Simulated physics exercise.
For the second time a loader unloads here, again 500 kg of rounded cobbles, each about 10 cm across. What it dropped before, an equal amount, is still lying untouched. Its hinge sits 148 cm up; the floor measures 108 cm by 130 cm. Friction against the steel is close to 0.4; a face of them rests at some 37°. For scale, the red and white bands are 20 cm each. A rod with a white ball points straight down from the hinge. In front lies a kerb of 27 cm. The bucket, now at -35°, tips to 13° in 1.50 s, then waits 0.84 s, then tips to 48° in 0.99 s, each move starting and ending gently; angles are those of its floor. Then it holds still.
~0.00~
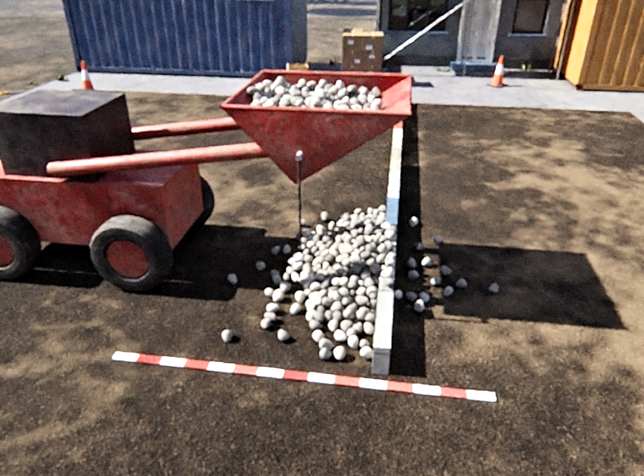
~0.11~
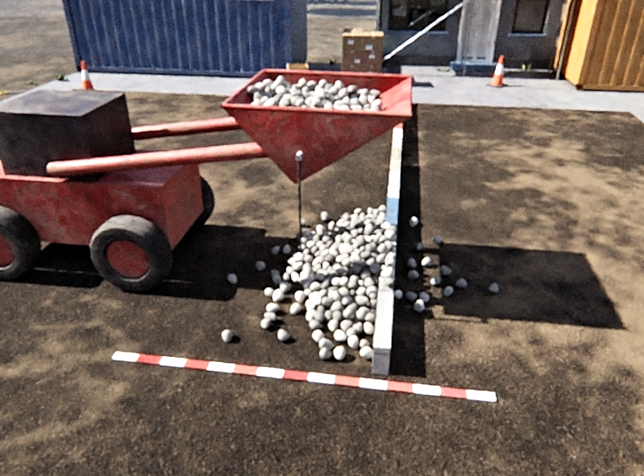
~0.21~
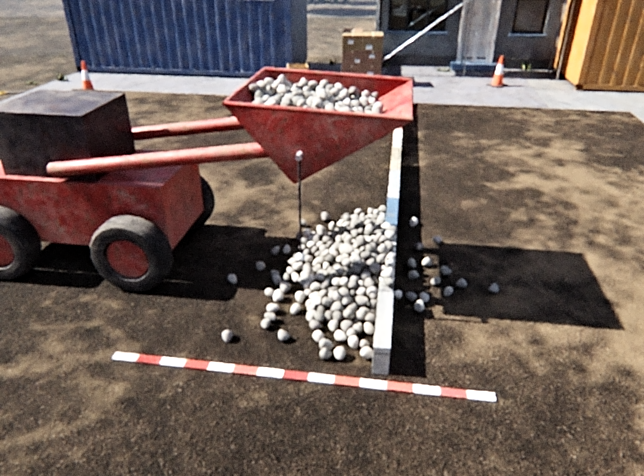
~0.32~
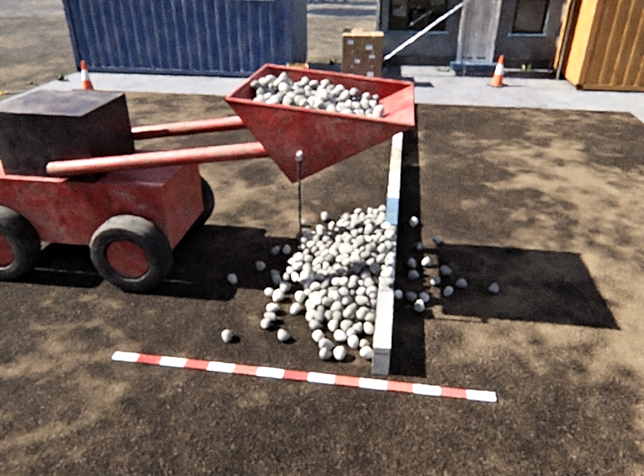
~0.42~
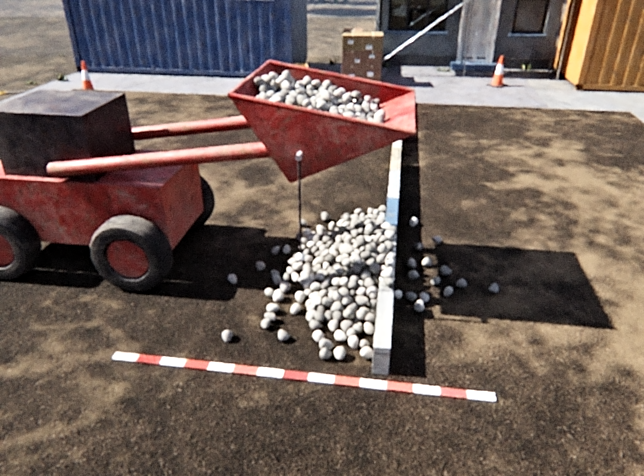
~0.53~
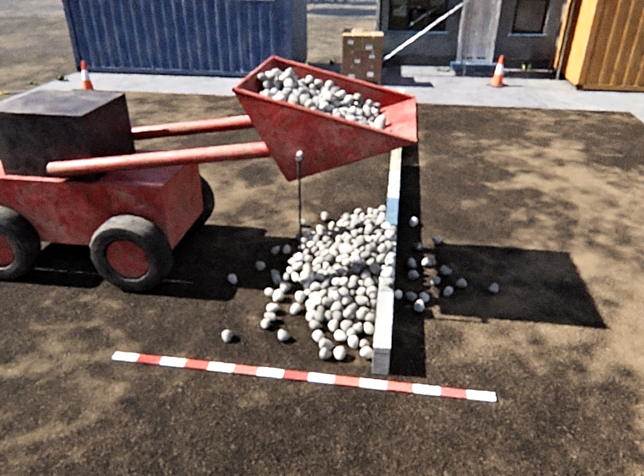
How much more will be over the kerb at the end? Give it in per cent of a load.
About 83 per cent.
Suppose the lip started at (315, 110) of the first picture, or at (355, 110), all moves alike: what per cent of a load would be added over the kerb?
First some 5, then 25 per cent.
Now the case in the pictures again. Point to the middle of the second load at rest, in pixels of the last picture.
Around (426, 268).
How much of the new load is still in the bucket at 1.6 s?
About 100 per cent.
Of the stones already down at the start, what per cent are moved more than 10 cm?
Roughly 5 per cent of them.
After 1.1 s the floor is at 5°; in per cent of one load, 100 in the bucket, 96 on this side of the kerb, 4 over the kerb; the foremost stones are at (446, 276).
After 1.6 s the floor is at 13°; in per cent of one load, 100 in the bucket, 96 on this side of the kerb, 4 over the kerb; the foremost stones are at (446, 276).
After 3.8 s the floor is at 48°; in per cent of one load, 0 in the bucket, 115 on this side of the kerb, 85 over the kerb; the foremost stones are at (565, 290).
After 6.6 s the floor is at 48°; in per cent of one load, 0 in the bucket, 113 on this side of the kerb, 87 over the kerb; the foremost stones are at (568, 289). Net gain over the kerb, 83.
